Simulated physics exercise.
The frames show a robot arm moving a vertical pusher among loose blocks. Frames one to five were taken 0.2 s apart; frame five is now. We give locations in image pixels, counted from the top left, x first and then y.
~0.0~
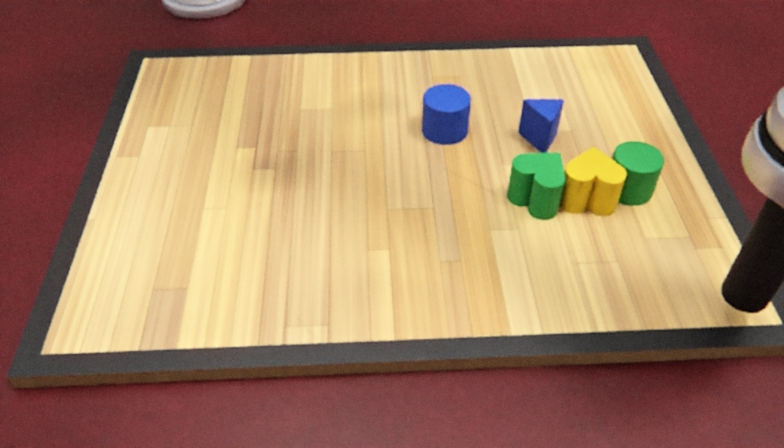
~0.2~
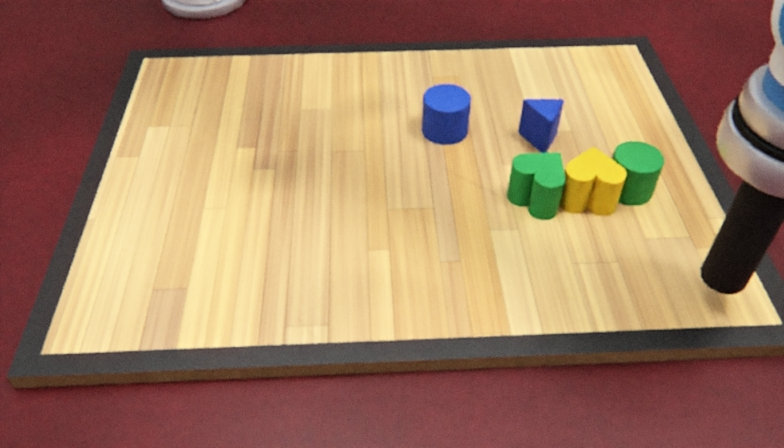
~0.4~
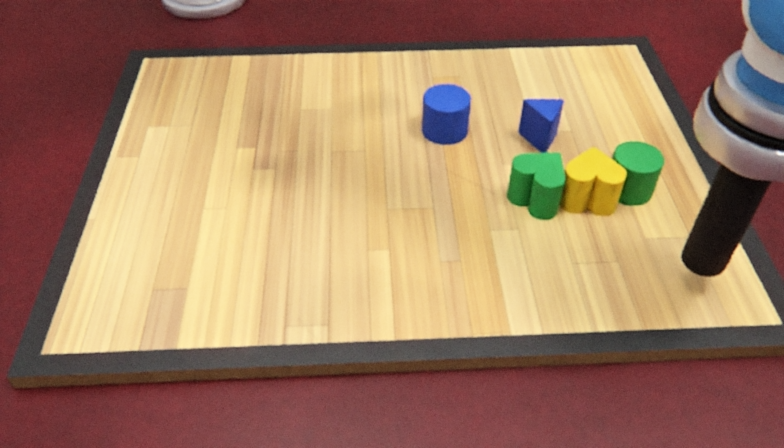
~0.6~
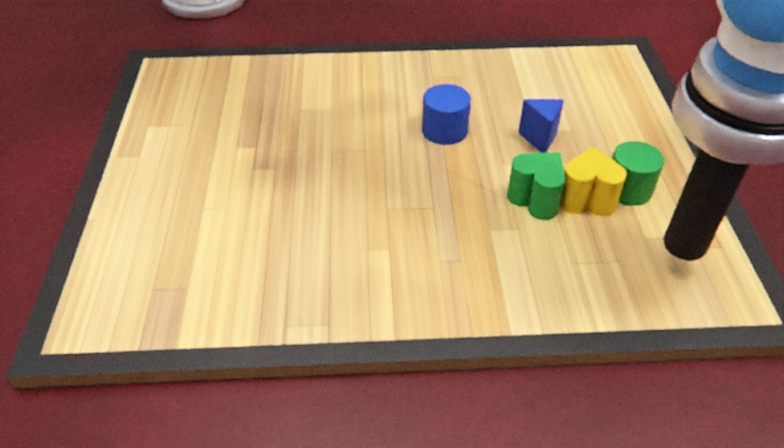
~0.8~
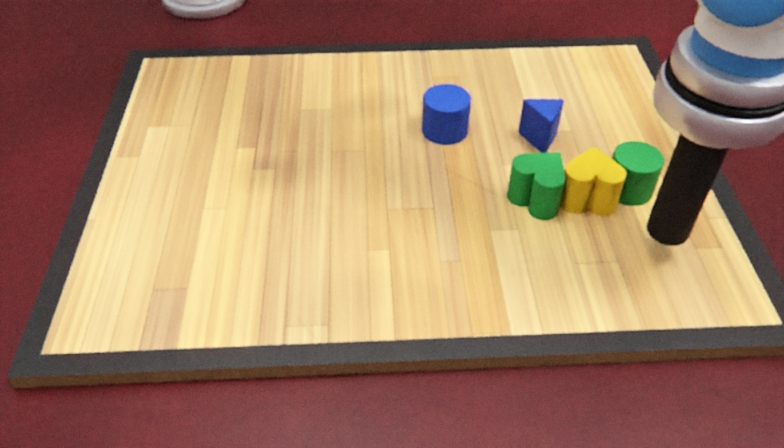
A robot arm moves its black pusher up and left while the colored blocks stay still.
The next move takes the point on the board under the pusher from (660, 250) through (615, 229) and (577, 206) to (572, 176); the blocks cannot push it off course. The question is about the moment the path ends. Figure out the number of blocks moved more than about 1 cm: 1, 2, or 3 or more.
By the end of the path, one block has moved more than about a centimetre.
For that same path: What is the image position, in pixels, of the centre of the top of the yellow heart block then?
I expect it at (573, 119).
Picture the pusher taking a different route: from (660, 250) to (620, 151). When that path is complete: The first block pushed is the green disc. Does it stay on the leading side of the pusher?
As far as I can tell, the green disc is still leading the way in front of the pusher.
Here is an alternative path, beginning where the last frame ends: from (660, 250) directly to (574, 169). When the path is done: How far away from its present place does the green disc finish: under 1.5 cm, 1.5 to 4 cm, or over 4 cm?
It travels between 1.5 and 4 cm.
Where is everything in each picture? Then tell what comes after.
Lower end of the pusher at (743, 297), tops of blocks, green heart block at (542, 167), blue triangular block at (546, 106), yellow heart block at (596, 167), green disc at (640, 156), in the first frame.
Pusher at (722, 279), blocks as before, in the second frame.
Pusher at (702, 262), blocks as before, in the third frame.
Pusher at (684, 247), blocks as before, in the fourth frame.
Pusher at (667, 232), green heart block at (542, 167), blue triangular block at (546, 106), yellow heart block at (596, 167), green disc at (640, 156), in the fifth frame.
What follows on the original path. One third of the way, pusher at (620, 211); nothing pushed yet.
Two thirds of the way, pusher at (582, 187); green heart block at (536, 164), turned 15° anticlockwise; yellow heart block at (579, 146).
At the end, pusher at (576, 158); green heart block at (536, 164), turned 15° anticlockwise; blue triangular block at (544, 104); yellow heart block at (573, 119); green disc not moved.
